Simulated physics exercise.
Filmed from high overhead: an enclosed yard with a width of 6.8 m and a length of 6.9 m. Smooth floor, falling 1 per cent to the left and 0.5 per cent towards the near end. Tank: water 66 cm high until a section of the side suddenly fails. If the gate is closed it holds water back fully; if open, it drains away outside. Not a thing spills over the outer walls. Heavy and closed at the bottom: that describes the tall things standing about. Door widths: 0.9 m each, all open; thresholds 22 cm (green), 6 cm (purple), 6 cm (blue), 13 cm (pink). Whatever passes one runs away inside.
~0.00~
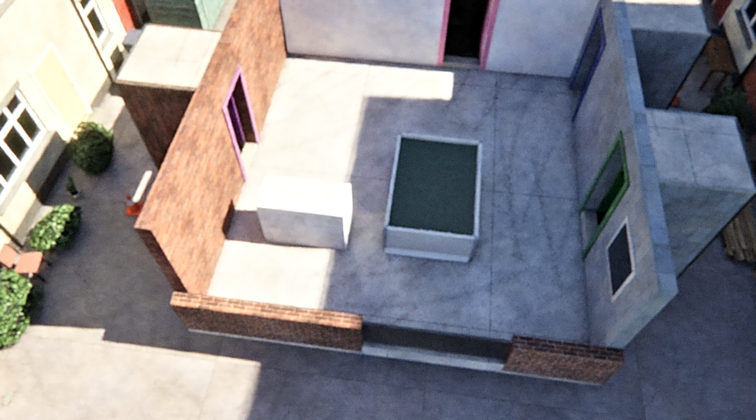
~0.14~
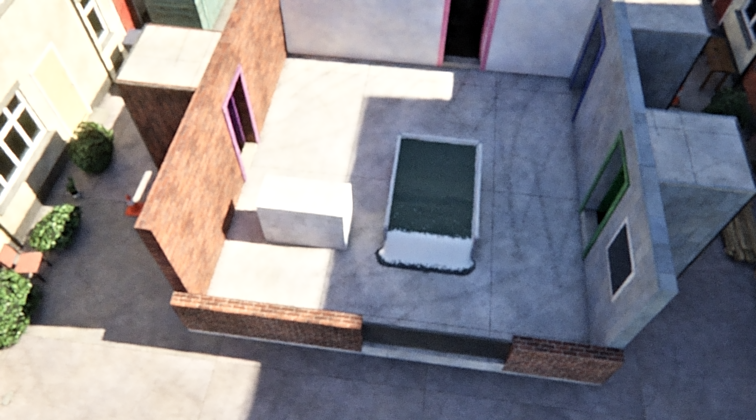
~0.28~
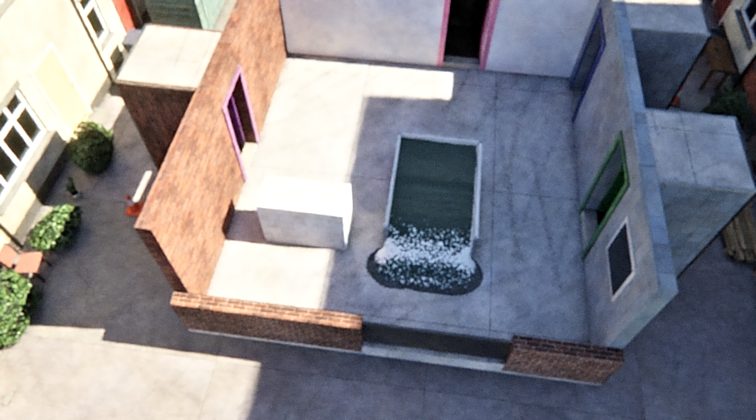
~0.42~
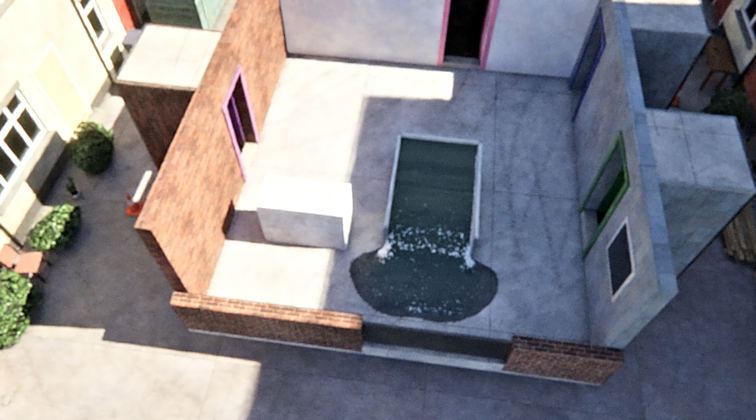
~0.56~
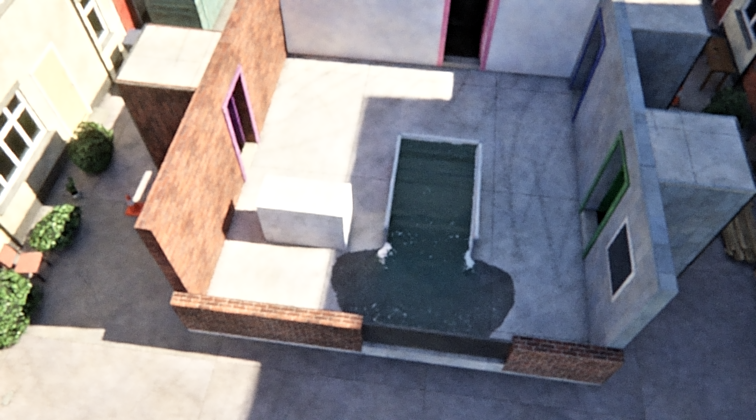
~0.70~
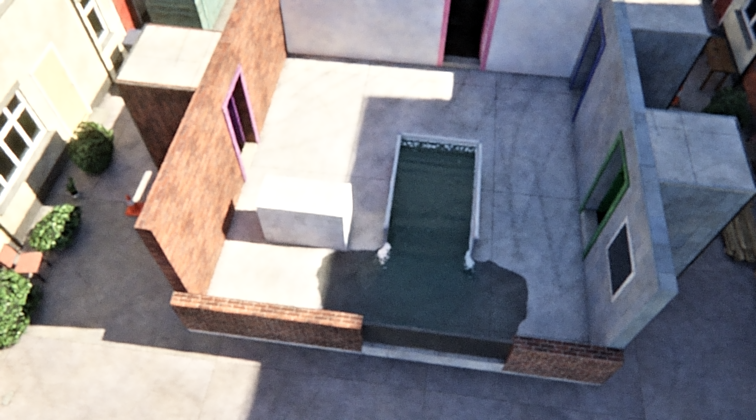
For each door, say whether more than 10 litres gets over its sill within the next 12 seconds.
Green door: No; purple door: No; blue door: No; pink door: No.
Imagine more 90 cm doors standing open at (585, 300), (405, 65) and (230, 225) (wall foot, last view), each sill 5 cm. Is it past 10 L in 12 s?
Note, doorways in listed order: Goes beyond, goes beyond, goes beyond.
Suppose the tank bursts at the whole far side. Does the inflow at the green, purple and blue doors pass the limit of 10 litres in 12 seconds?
Green falls short; purple falls short; blue exceeds.
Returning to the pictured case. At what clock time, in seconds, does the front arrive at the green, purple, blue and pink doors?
Times: Green 2.4 seconds, purple 3.0 seconds, blue 4.0 seconds, pink 5.5 seconds.
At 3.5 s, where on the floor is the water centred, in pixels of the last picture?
It lies at roughly (406, 268) in pixels.
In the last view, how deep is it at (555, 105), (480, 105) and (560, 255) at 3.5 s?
Taking the spots in order: 0 cm, 0 cm, 11 cm.
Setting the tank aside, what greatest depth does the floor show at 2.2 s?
Around 38 centimetres.
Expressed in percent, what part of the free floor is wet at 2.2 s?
Covered: Roughly 25 %.
After 1.4 s water covers 15 % of the floor and is deepest (44 cm) near (416, 339); green door not reached, purple door not reached, blue door not reached, pink door not reached.
After 2.2 s water covers 25 % of the floor and is deepest (38 cm) near (588, 361); green door not reached, purple door not reached, blue door not reached, pink door not reached.
After 3.5 s water covers 40 % of the floor and is deepest (28 cm) near (212, 314); green door 9 cm at the sill, 0 L in, purple door 5 cm at the sill, 0 L in, blue door not reached, pink door not reached.
After 7.0 s water covers 85 % of the floor and is deepest (14 cm) near (202, 312); green door 4 cm at the sill, 0 L in, purple door 6 cm at the sill, 2 L in, blue door 4 cm at the sill, 0 L in, pink door 8 cm at the sill, 0 L in.
After 12.0 s water covers 100 % of the floor and is deepest (12 cm) near (259, 143); green door 2 cm at the sill, 0 L in, purple door 4 cm at the sill, 2 L in, blue door 3 cm at the sill, 0 L in, pink door 4 cm at the sill, 0 L in.
